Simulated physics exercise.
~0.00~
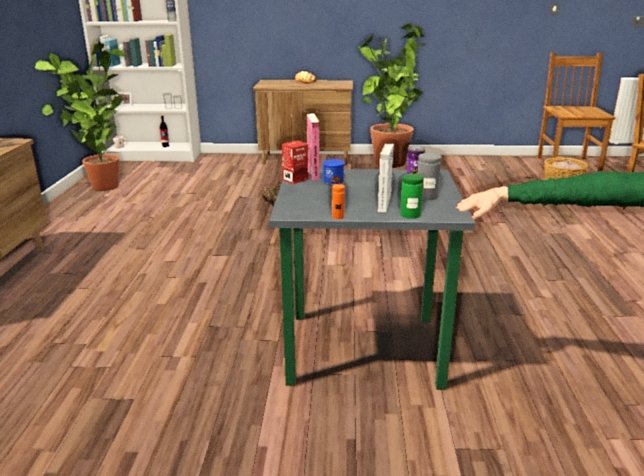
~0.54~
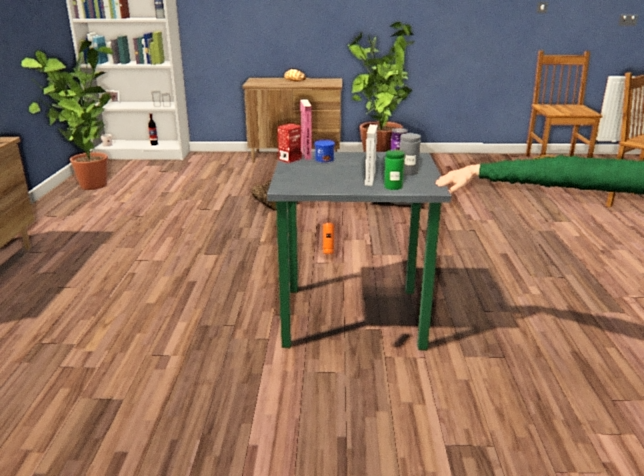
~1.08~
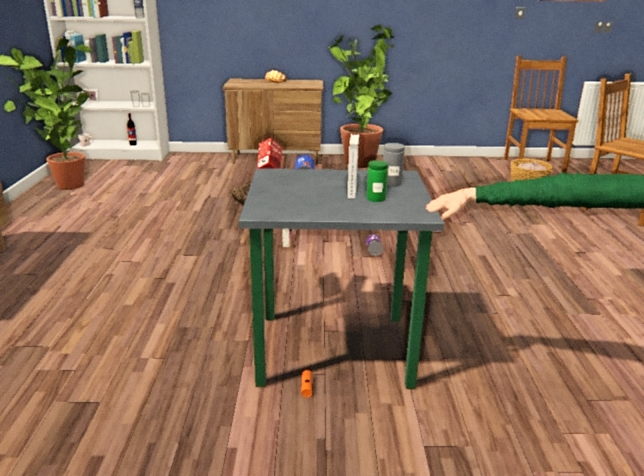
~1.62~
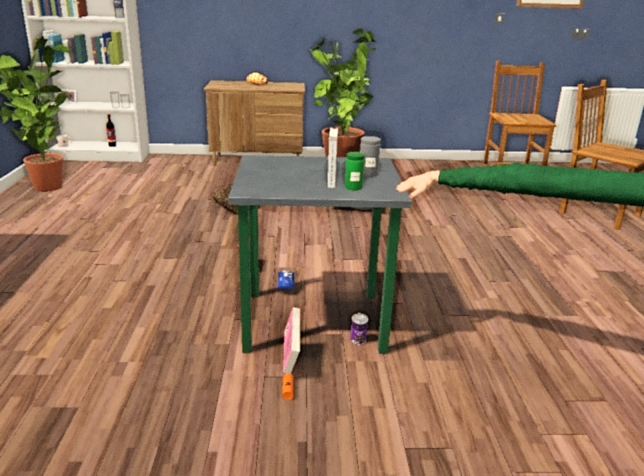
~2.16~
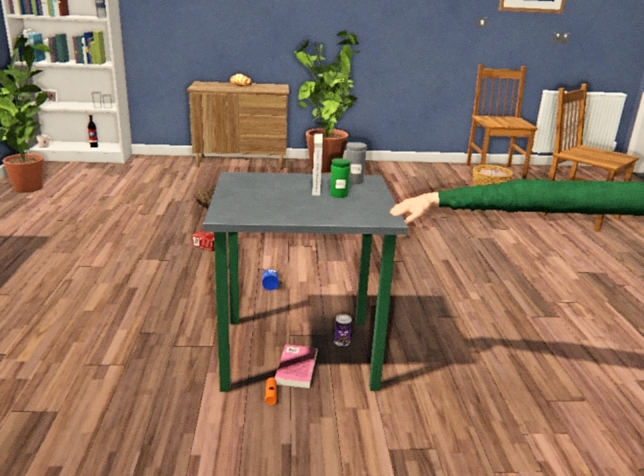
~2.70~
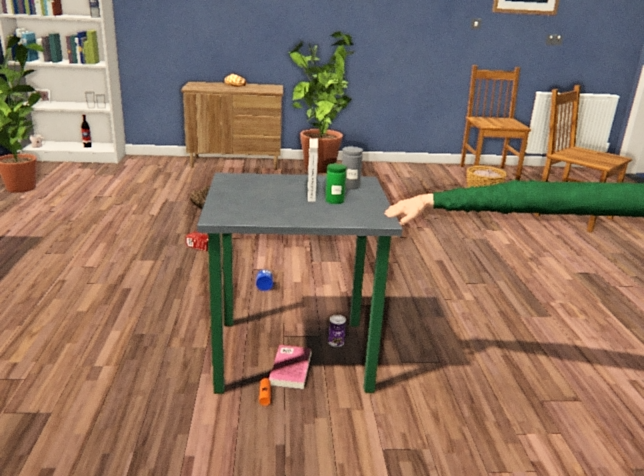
Green-legged table jolting as an orange shaker, book, tins and carton drop to the floor, leaving two jars and a white book standing.
